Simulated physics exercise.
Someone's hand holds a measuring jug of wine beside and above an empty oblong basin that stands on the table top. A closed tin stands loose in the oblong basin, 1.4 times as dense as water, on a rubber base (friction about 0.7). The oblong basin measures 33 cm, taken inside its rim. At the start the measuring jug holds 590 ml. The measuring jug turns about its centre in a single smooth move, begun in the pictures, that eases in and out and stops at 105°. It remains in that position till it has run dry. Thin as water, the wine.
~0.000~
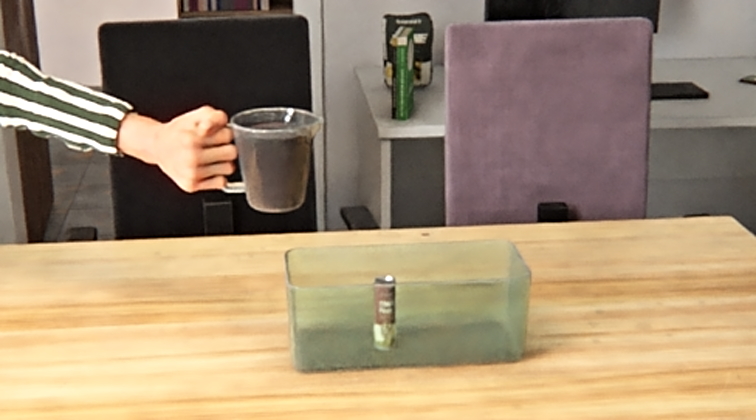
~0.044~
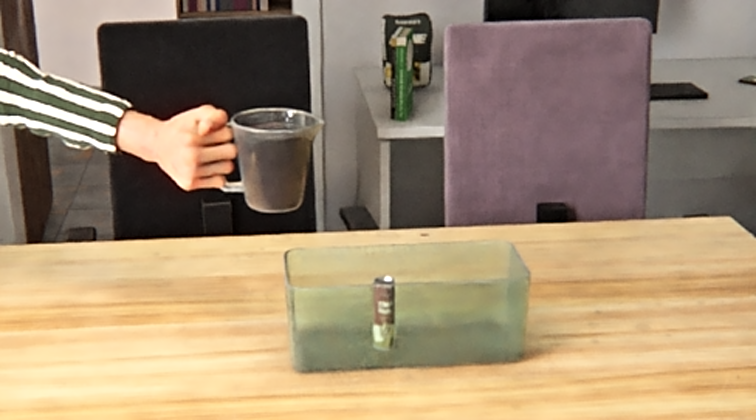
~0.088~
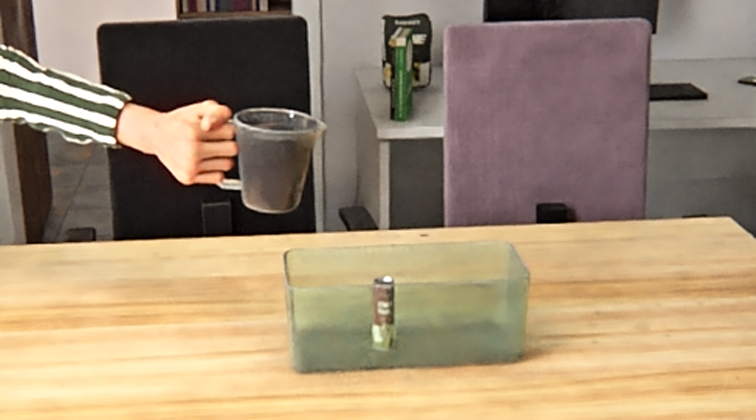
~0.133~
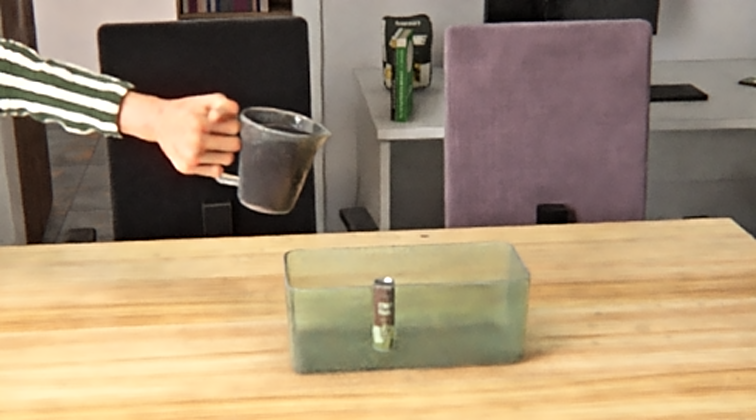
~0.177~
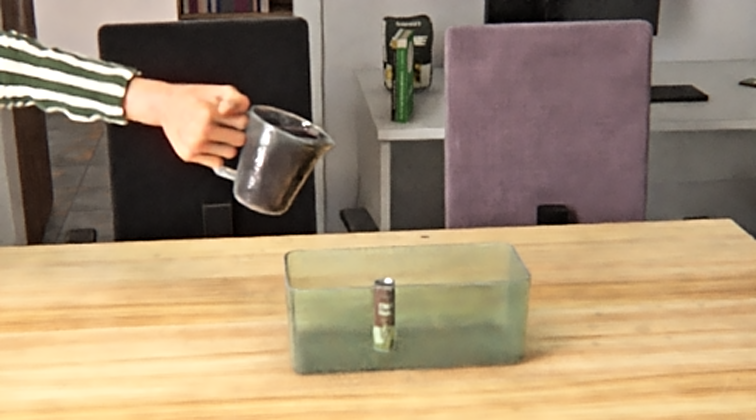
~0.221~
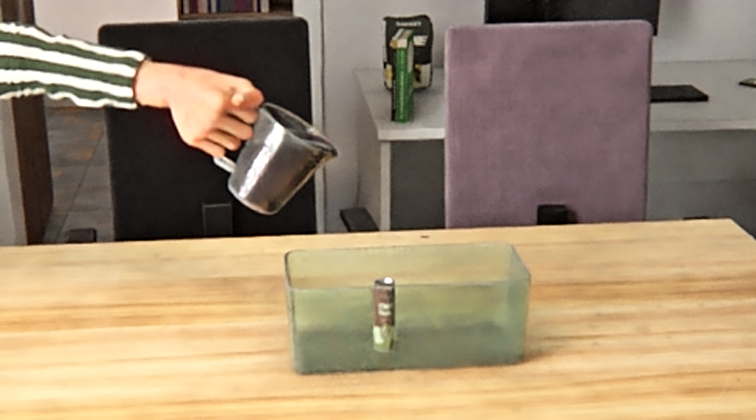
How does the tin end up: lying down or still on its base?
It ends up lying down.
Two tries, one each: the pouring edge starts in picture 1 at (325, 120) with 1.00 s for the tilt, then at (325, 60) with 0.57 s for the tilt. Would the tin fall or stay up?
Try 1: Tipped over; try 2: Still standing.
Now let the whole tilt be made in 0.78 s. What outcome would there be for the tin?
Then it goes over.
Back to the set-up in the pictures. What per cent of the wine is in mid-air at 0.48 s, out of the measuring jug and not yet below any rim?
Estimate: Some 34 % of the total.
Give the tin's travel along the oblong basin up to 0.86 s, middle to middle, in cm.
5 cm, roughly.
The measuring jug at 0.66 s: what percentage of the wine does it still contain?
Near 8 percent, more or less.
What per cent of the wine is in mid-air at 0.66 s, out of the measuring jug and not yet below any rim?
Estimated airborne part: Roughly 14 per cent.
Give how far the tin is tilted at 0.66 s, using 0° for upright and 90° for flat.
Tilt: Around 0 degrees.
After 0.48 s the tilt is 98° and 46 per cent is still to pour; the tin stands where it began.
After 0.66 s the tilt is 105° and 8 per cent is still to pour; the tin stands 2 cm from where it began.
After 0.86 s the tilt is 105° and 0 per cent is still to pour; the tin leans 27°.
After 1.07 s the tilt is 105° and 0 per cent is still to pour; the tin lies on its side.
In the end the tin lies on its side.
